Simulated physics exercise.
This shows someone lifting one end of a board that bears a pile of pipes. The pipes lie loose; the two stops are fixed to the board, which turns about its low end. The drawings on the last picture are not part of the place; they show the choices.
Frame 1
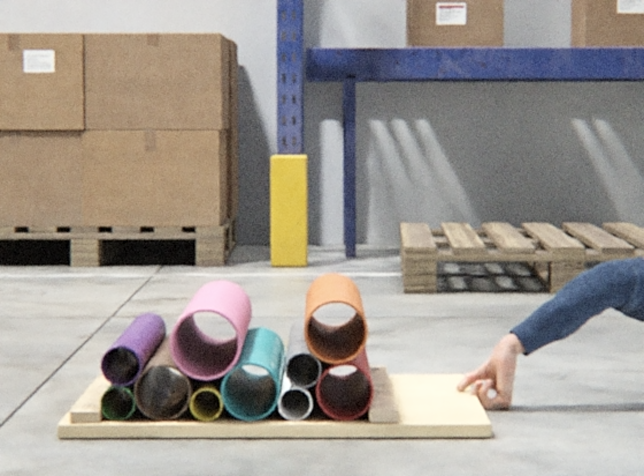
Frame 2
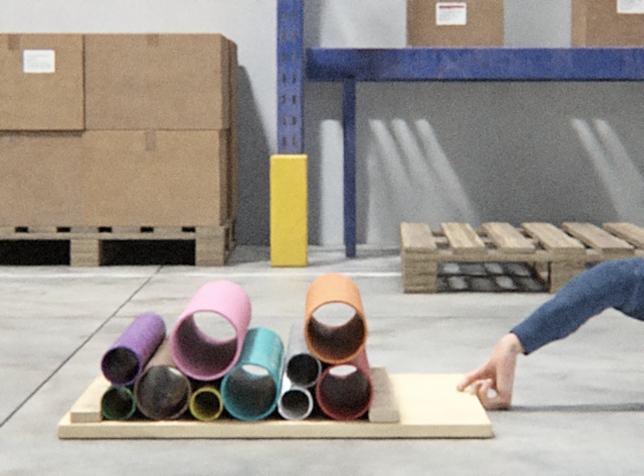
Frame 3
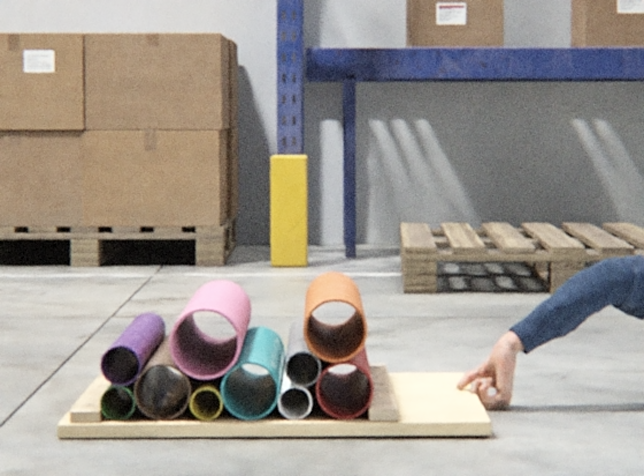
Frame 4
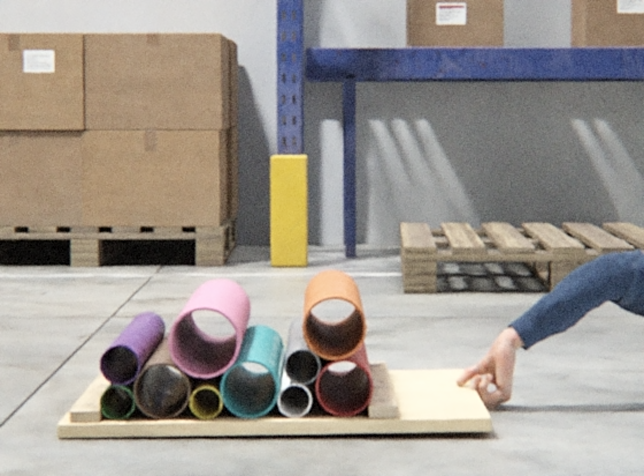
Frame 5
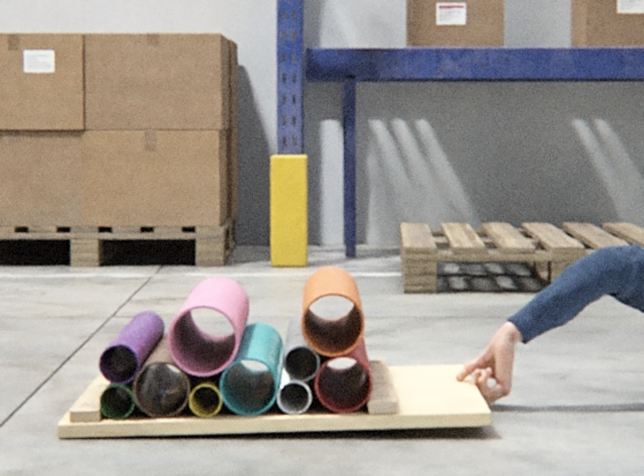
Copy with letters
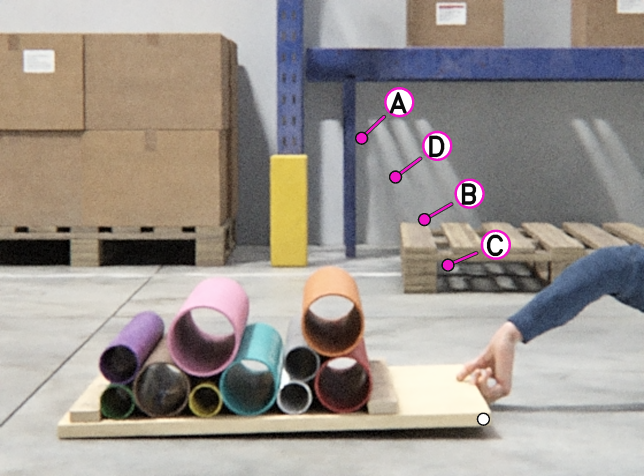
To begin with, a pile of loose, colourful pipes rests between wooden strips on a flat board on a warehouse floor, with a hand at the board's right end. The hand then raises that end slightly, tilting the board a little while the pipes stay stacked in nearly the same arrangement.
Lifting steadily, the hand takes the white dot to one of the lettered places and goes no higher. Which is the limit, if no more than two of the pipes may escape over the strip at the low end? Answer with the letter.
Raise it to D.
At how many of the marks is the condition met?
The number is three.
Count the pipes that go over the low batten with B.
With B, one.
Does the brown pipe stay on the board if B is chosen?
Yes.
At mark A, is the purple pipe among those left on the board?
The purple pipe: No.
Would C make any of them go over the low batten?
Yes.
On the marked copy, A at (362, 138); B at (424, 220); C at (448, 265); D at (396, 177); the white dot at (483, 419).
Following D. Soon after the start, board at 20°.
Later, board at 37°.
In the end, board at 37°, one over the low batten (purple).
As for the rest, A eight over the low batten; B one over the low batten (purple); C one over the low batten (purple).
